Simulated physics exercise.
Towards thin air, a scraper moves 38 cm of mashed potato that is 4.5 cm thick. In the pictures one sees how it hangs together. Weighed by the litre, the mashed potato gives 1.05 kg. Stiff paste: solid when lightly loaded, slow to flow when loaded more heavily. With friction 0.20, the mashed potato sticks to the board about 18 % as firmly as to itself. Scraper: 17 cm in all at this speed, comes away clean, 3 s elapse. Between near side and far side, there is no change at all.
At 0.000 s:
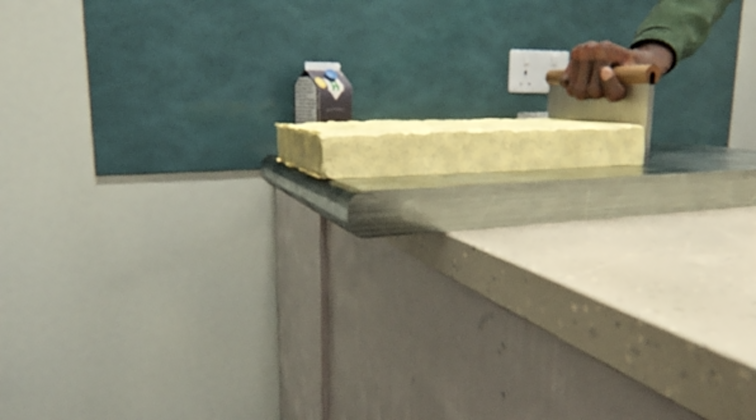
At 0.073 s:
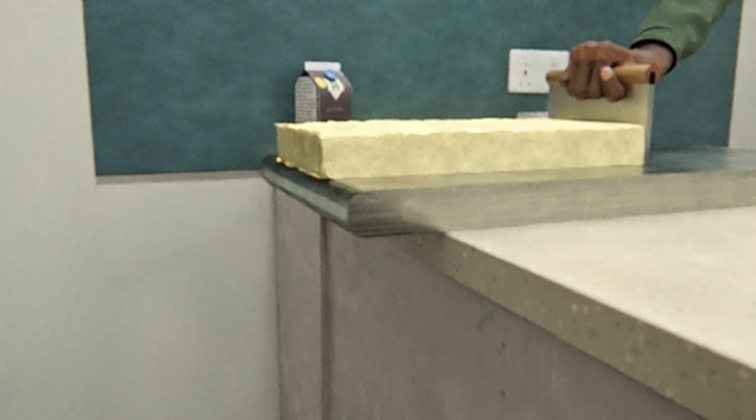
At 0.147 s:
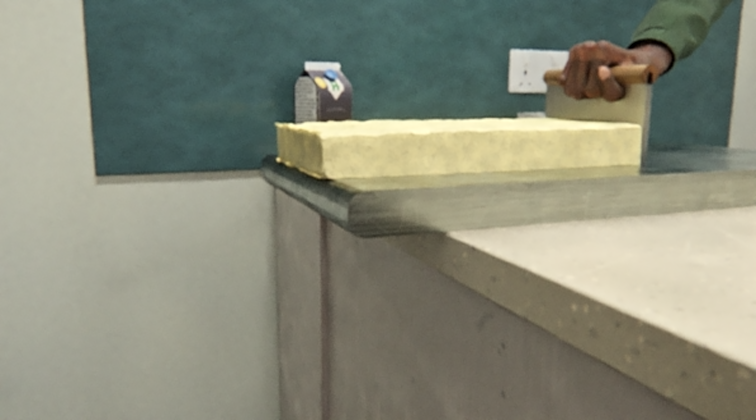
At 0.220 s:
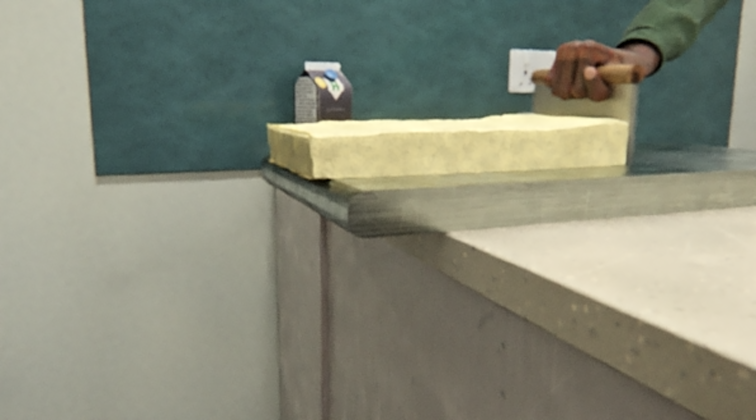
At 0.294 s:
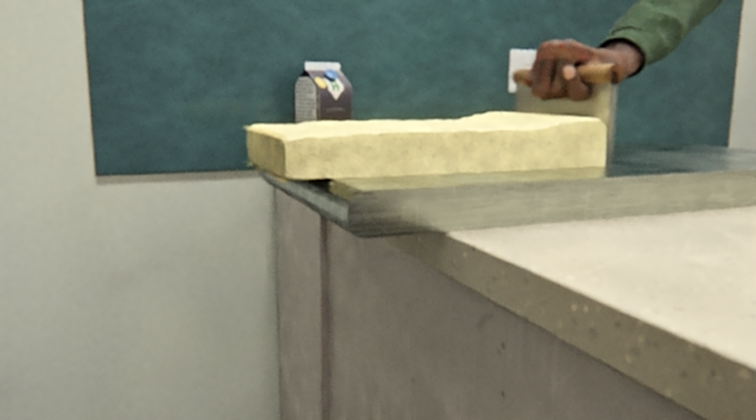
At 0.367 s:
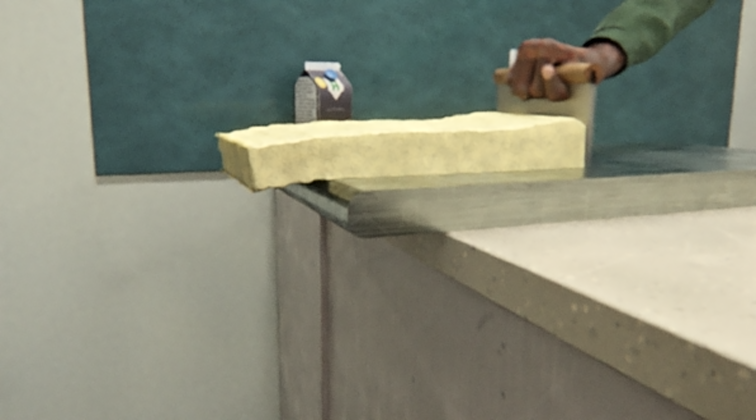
A dark-skinned hand in a green sleeve grips the wooden handle of a scraper at the right of a pale kitchen counter, seen from the side by a still camera. A thick yellow slab of mashed potato lies on a grey board, before a carton, a white socket and a teal wall panel. After barely moving, the scraper pushes the slab left, its front end passing the board's edge and sagging slightly.
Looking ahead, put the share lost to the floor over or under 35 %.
Lab note: Share on floor in excess of 35 percent.
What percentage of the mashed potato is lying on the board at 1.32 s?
Share noted: Around 55 %.
By 0.65 s, 57 % lies on the board and 0 % has fallen.
By 0.98 s, 57 % lies on the board and 42 % has fallen.
By 1.32 s, 57 % lies on the board and 42 % has fallen.
By 1.65 s, 57 % lies on the board and 42 % has fallen.
By 3.65 s, at the end, 57 % lies on the board and 42 % has fallen.
